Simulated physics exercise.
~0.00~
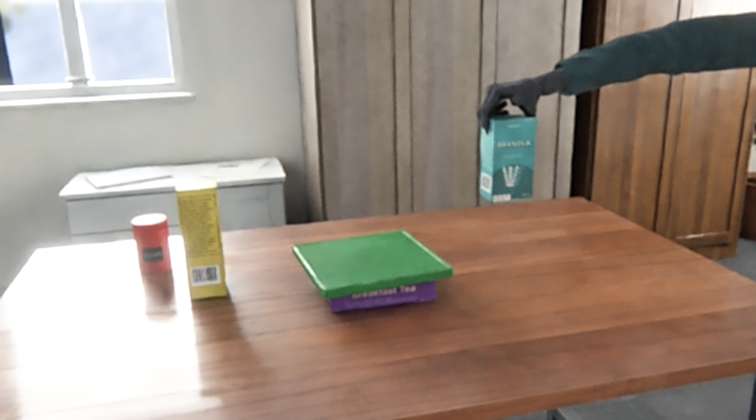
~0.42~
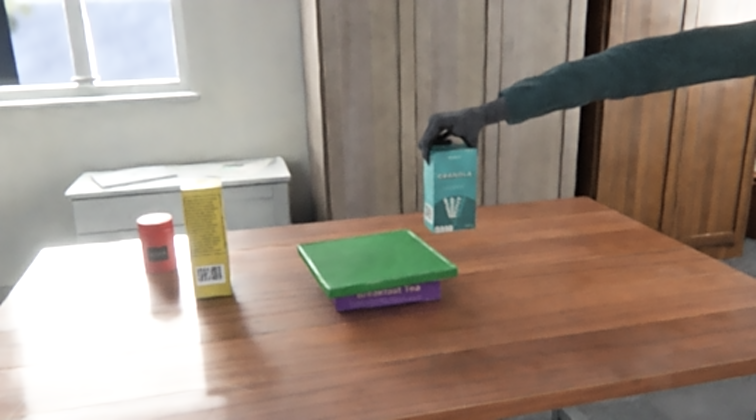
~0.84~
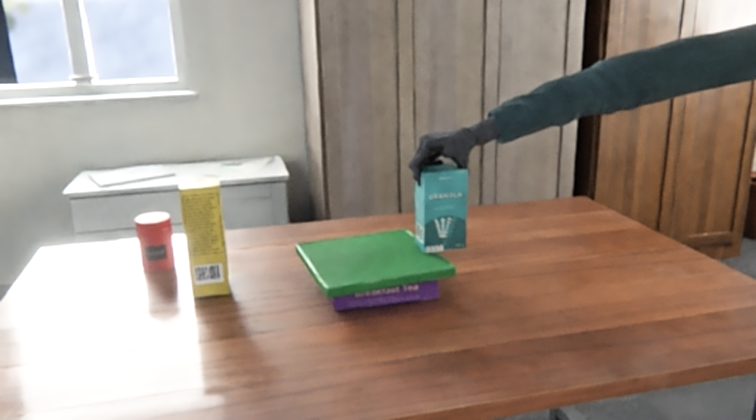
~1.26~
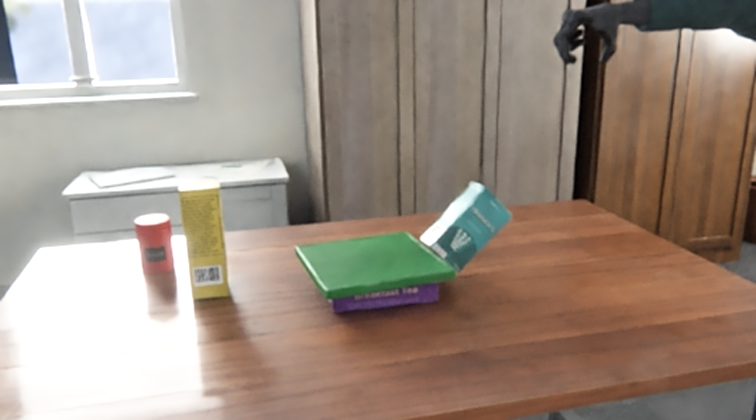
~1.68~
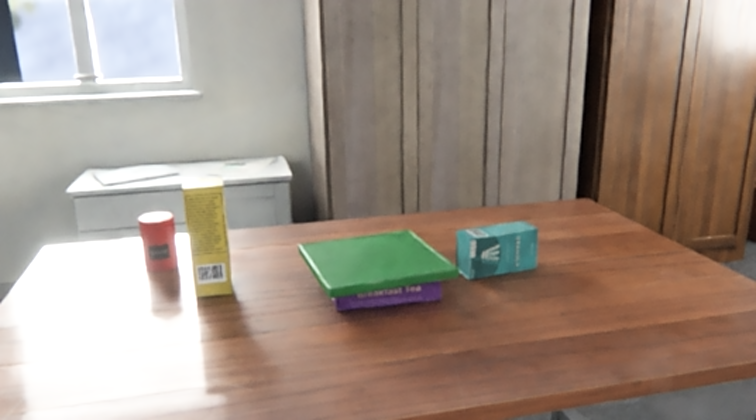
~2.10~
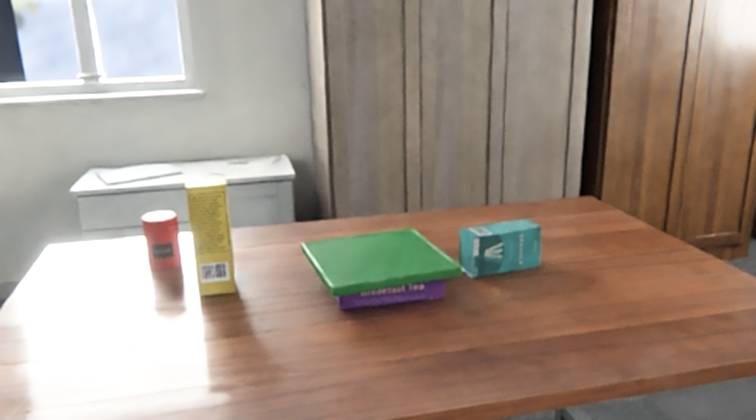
A turquoise carton hangs upright from a dark-gloved hand at the right of a wooden table, seen from slightly above by a gently swaying camera in a room with a window and tall cupboards. A green tray rests on a purple packet near the middle, with a yellow carton and a red jar to the left. The hand carries the carton left and lowers it to the tray's right edge. It lets go and draws back as the carton tips right off the edge. The carton ends on its side on the table beside the tray, while everything else stays in place.
